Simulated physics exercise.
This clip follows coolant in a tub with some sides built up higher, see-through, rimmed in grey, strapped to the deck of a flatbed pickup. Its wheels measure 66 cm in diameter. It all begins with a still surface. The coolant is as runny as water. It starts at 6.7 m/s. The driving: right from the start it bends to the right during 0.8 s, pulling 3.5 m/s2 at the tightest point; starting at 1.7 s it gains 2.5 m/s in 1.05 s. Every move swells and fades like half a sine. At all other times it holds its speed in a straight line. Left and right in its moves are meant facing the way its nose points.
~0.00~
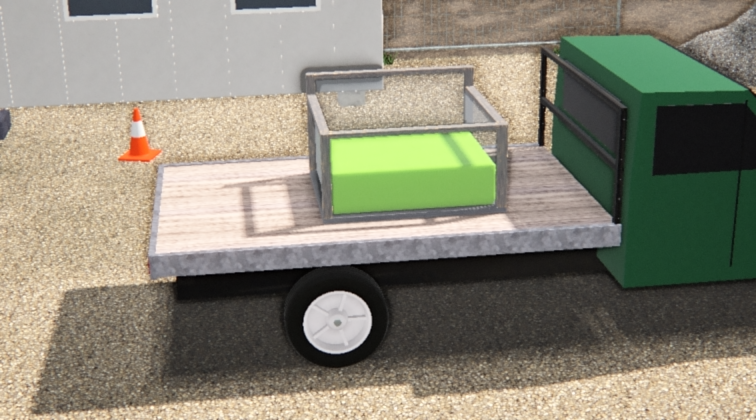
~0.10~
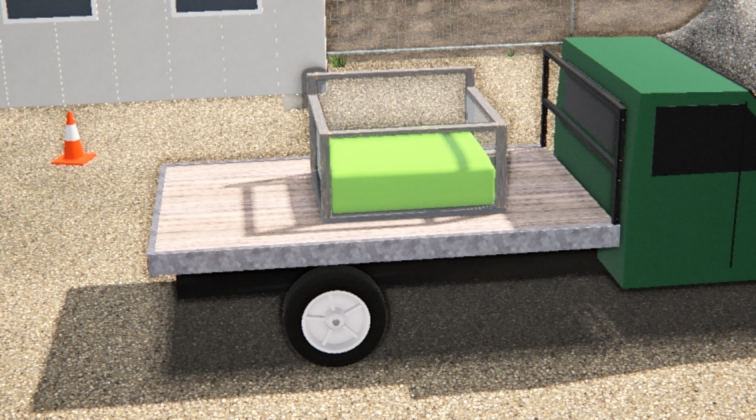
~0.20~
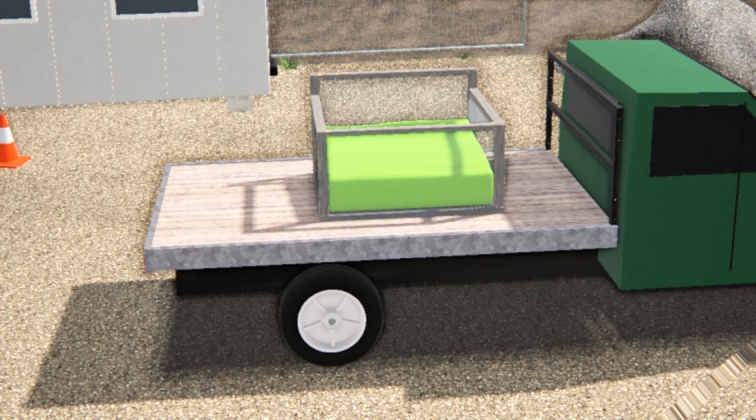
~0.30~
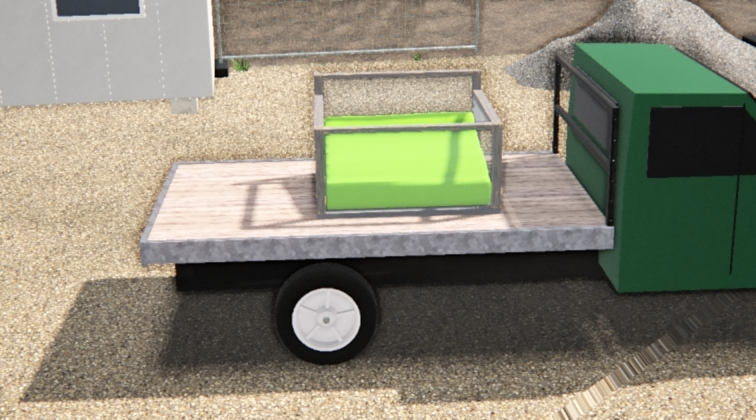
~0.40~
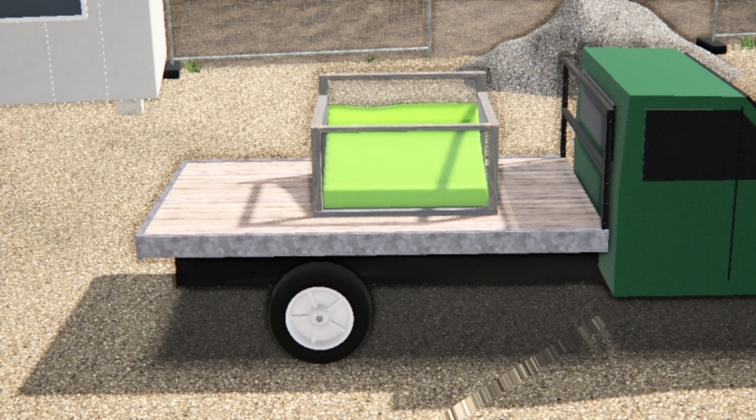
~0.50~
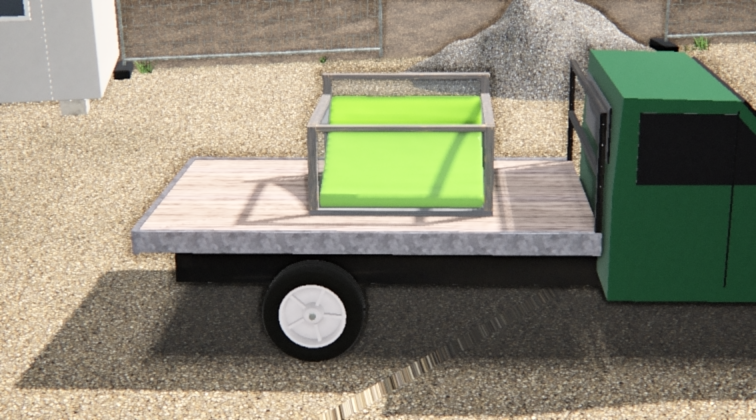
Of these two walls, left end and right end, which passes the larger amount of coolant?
The left end lets out more.
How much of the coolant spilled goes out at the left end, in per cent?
Some 40 per cent of it.
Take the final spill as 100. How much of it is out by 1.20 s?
Some 0 per cent by then.
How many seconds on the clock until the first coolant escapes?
At about 1.5 s.
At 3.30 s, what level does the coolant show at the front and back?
About 50 cm in front and 18 cm behind.
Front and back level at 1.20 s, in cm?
About 36 cm in front and 34 cm behind.
After 1.20 s it stands 34 cm high behind and 35 cm in front; all of it is still inside.
After 2.20 s it stands 50 cm high behind and 14 cm in front; 3 per cent has gone over the near side.
After 3.30 s it stands 19 cm high behind and 51 cm in front; 6 per cent has gone over the near side and the left end.
After 5.74 s 7 per cent has gone over the near side and the left end, a little elsewhere; the right end has passed 0 per cent and the left end 3.
